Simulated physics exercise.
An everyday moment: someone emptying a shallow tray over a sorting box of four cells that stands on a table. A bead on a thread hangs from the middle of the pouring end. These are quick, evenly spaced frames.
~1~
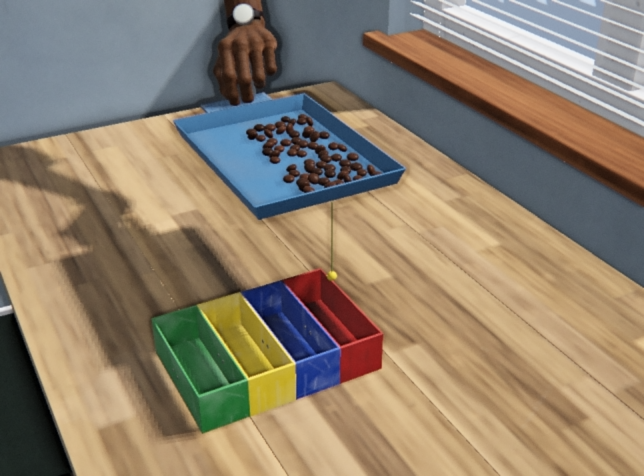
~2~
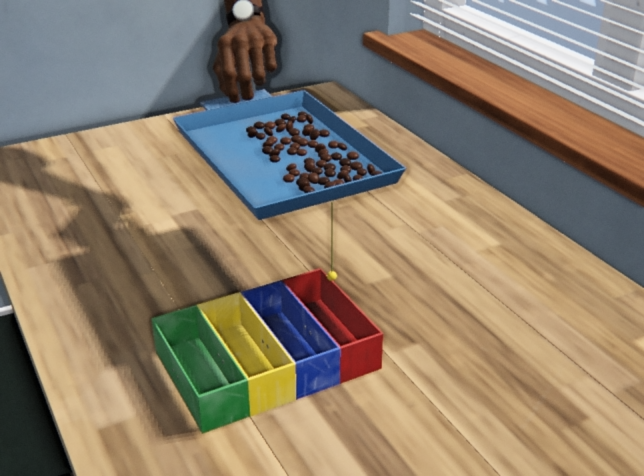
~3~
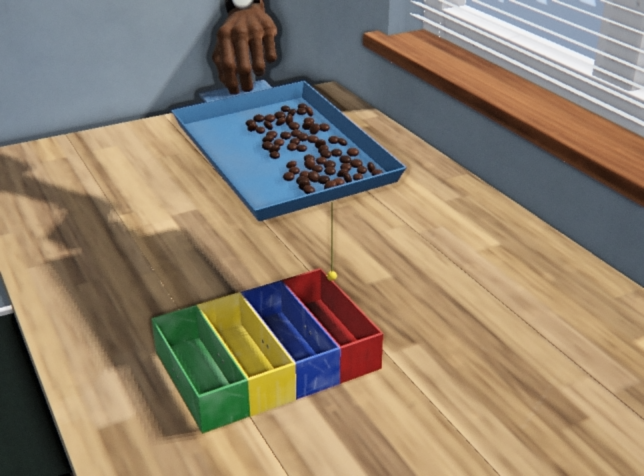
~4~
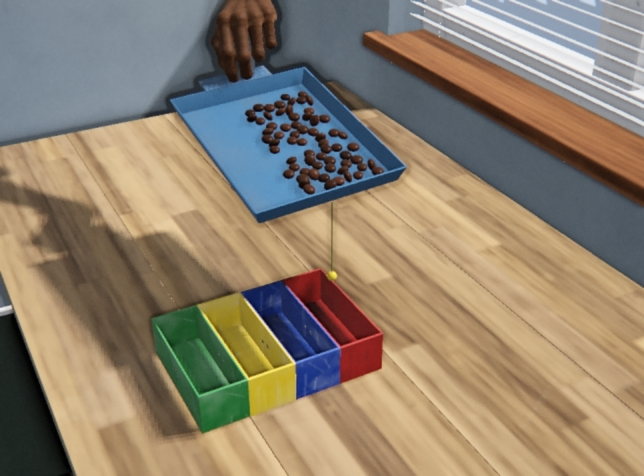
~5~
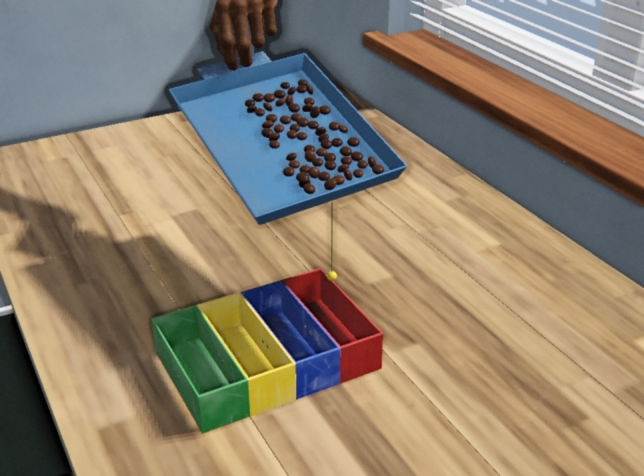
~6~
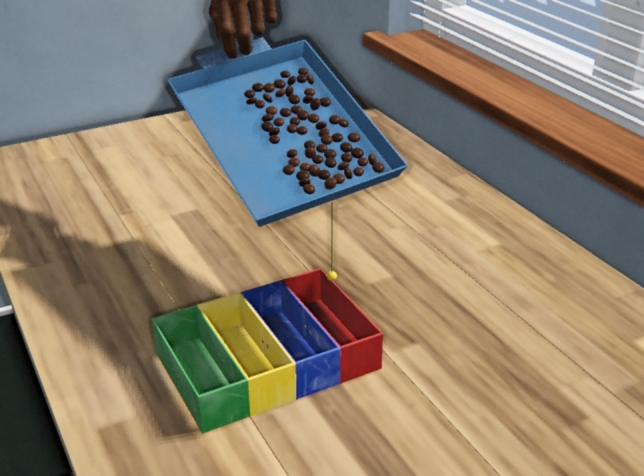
A dark hand wearing a watch slowly raises the back of a blue tray of brown chocolate drops, tilting it gradually toward its lower left front corner, while the drops barely shift. The unmoving view looks down on a wooden table beside a blinded window. Below the tray, a yellow bead hangs on a thread near a box with green, yellow, blue and red cells, left to right.
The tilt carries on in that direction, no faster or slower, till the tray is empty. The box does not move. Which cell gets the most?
Fullest: The blue cell.
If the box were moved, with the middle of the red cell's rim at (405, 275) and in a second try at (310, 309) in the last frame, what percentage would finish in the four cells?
The first gives 80 %, the second 90 %.
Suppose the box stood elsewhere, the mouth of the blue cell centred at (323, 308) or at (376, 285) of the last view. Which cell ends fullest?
The first try: The yellow one. The second: That green cell.
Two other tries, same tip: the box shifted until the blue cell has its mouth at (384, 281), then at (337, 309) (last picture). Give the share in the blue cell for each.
In turn 0 and 30 in a hundred.
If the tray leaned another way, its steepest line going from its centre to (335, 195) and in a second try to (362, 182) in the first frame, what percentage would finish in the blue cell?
About 0 and 0 per cent.
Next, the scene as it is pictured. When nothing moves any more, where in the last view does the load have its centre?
Close to (294, 354).
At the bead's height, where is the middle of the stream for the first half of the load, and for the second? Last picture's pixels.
At about (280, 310), then at (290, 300).
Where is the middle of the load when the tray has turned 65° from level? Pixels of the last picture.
Near (294, 204).
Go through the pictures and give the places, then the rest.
Corners of the pouring end near (258, 203) and (398, 167), level; middle of the load near (302, 154), flat chocolate drops; bead on its thread near (332, 276); green cell near (224, 403); yellow cell near (272, 386); blue cell near (318, 370); red cell near (361, 355), in the first picture.
Corners of the pouring end near (258, 203) and (398, 167), level; middle of the load near (302, 152), in the second picture.
Corners of the pouring end near (258, 205) and (398, 166), tipped barely, lowest at the left corner; middle of the load near (302, 148), in the third picture.
Corners of the pouring end near (259, 208) and (399, 165), tipped a little, lowest at the left corner; middle of the load near (302, 142), in the fourth picture.
Corners of the pouring end near (259, 211) and (399, 164), tipped a little, lowest at the left corner; middle of the load near (302, 136), in the fifth picture.
Corners of the pouring end near (259, 214) and (400, 164), tipped clearly, lowest at the left corner; middle of the load near (302, 131); green cell near (224, 403); yellow cell near (272, 386); blue cell near (318, 370); red cell near (361, 355), in the sixth picture.
Shortly afterwards, tray tipped steeply; all but a few on the tray; a little falling or outside the box.
Next, tray tipped past a quarter turn; near a quarter on the tray; near a quarter in the blue cell; a little in the yellow cell; a little in the red cell; only a few in the green cell; near a quarter falling or outside the box.
Some moments later, tray tipped past a quarter turn; near half in the blue cell; near a quarter in the red cell; near a quarter in the yellow cell; only a few in the green cell; only a few falling or outside the box.
In the end, tray tipped past a quarter turn; near half in the blue cell; near a quarter in the red cell; near a quarter in the yellow cell; only a few in the green cell; only a few outside the box.
